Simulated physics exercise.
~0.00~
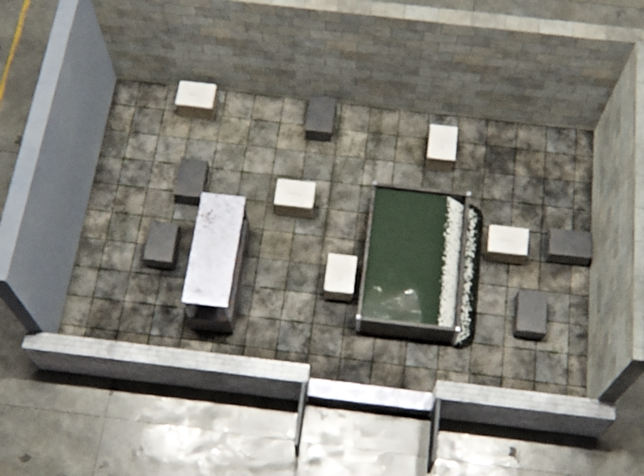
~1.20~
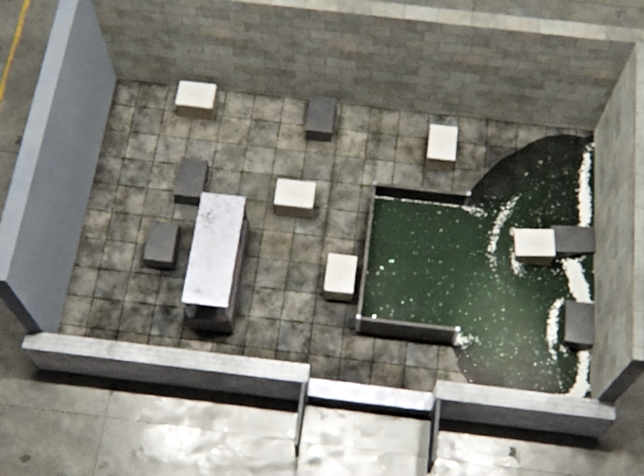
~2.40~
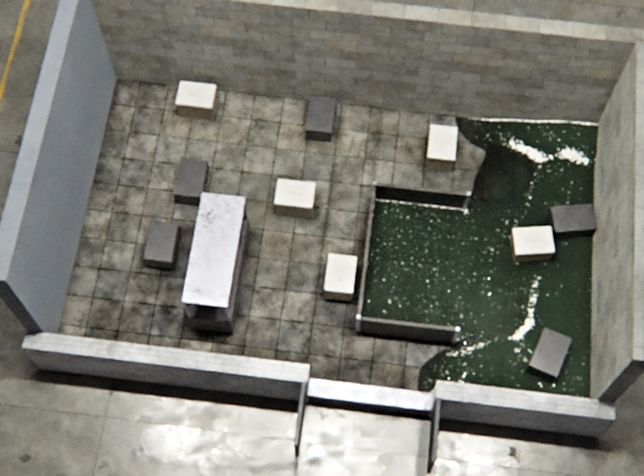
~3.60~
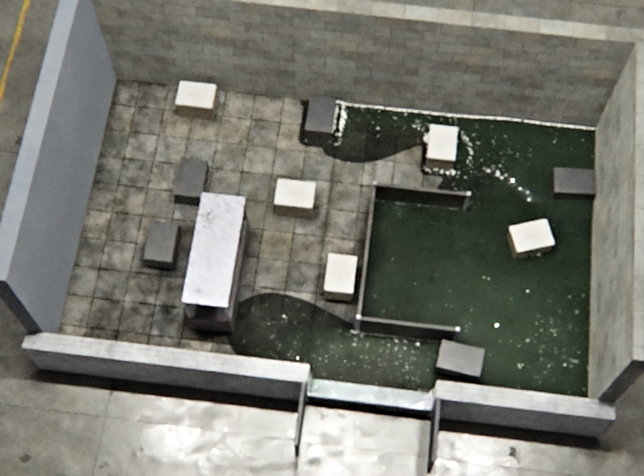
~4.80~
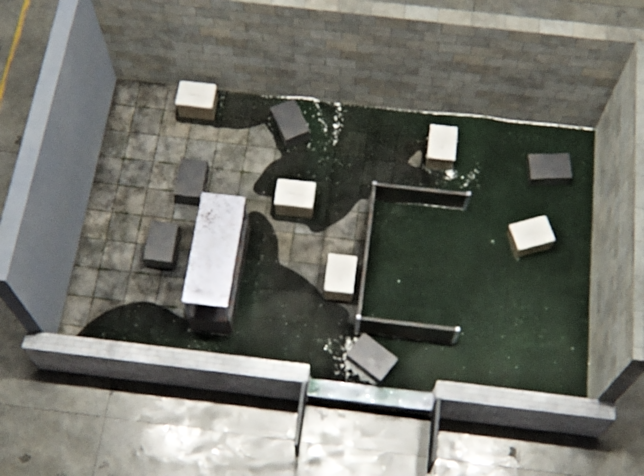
Green water fills an open-topped tank standing right of centre in a walled, stone-tiled hall, seen from high above, with white and dark grey blocks scattered around and a long pale-topped block at left. The tank's right side gives way and the water bursts out against the right wall, pushing a nearby white block rightward. It spreads along the back and front walls, turning a grey block and carrying it left along the front. Another grey block at right drifts up, then slightly left, while one near the back wall shifts left. Finally, water covers the right side and reaches leftward around the long block, leaving tiles at left still dry.
